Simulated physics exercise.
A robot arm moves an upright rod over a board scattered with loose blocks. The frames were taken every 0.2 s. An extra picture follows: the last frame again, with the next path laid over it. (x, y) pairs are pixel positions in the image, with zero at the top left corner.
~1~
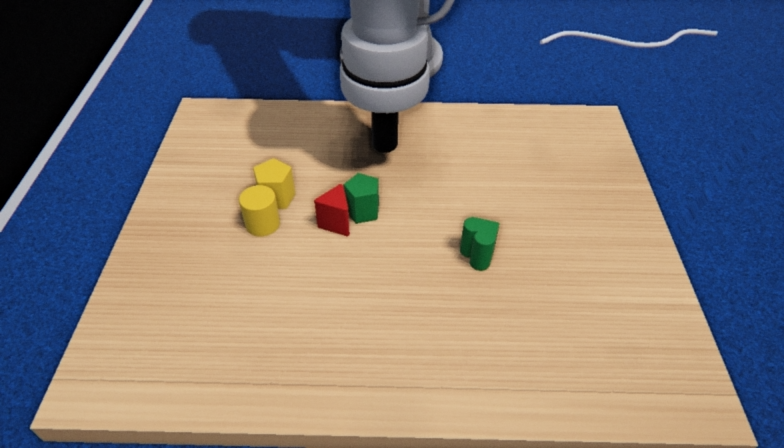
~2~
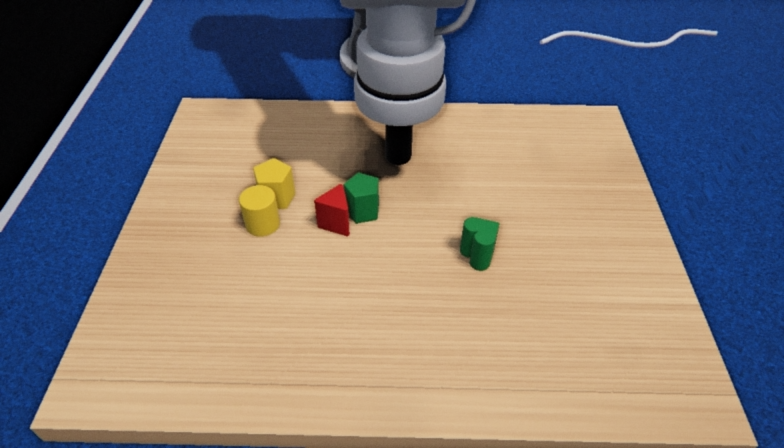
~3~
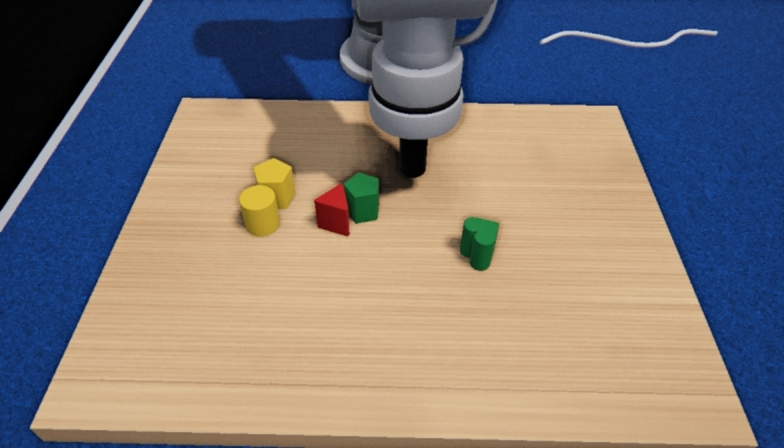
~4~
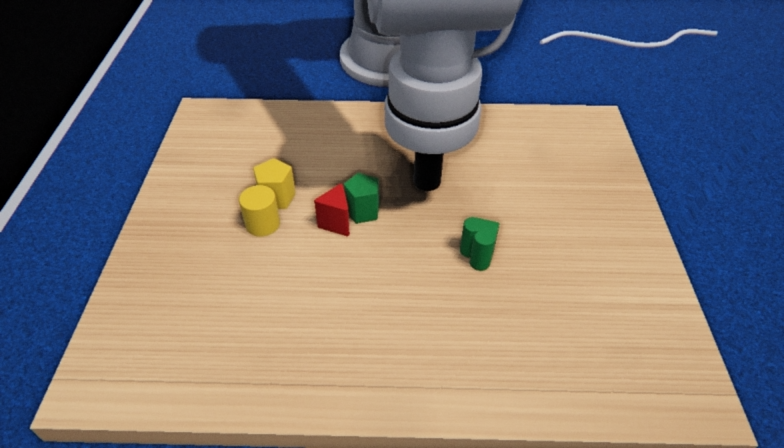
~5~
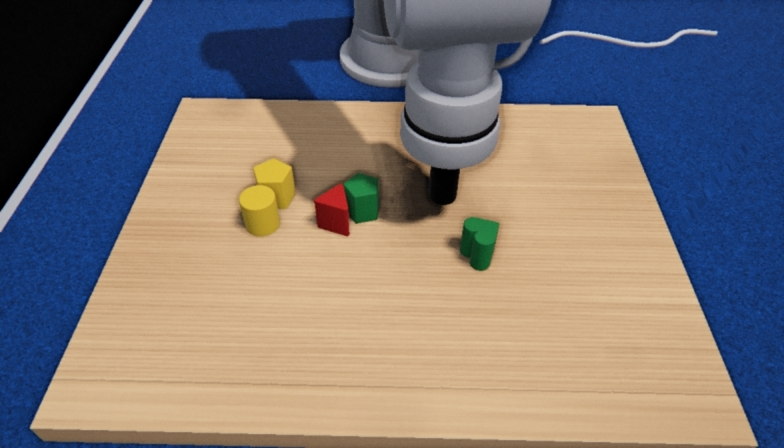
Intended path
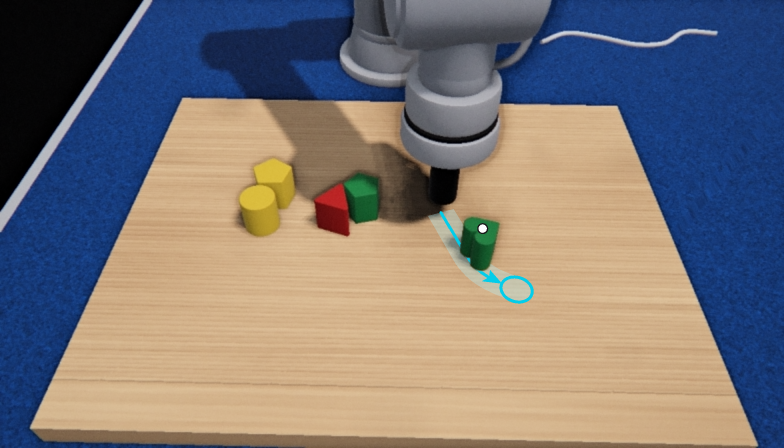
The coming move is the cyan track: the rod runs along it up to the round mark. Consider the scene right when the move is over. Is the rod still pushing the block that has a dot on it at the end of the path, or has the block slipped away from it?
The rod still has the block that has a dot on it in front of it when the path ends.
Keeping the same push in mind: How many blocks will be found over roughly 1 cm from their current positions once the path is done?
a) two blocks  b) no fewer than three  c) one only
I'll go with c - one only.
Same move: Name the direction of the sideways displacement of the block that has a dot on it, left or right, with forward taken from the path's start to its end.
Shifted left.
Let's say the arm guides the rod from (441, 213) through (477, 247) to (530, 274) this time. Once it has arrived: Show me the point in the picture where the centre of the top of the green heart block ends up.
Somewhere near (531, 275).
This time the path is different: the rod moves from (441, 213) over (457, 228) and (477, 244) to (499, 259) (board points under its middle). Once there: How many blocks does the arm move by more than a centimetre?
One block, no more.
Path on the board, from (441, 213) by way of (457, 240) and (478, 270) to (517, 289); the dot is on the green heart block.
What follows on the original path. One third of the way, rod (460, 225); green heart block (488, 233).
Two thirds of the way, rod (482, 255); green heart block (518, 255), turned 50° anticlockwise.
At the end, rod (521, 274); green five-sided block in place; green heart block (557, 264), turned 95° anticlockwise.
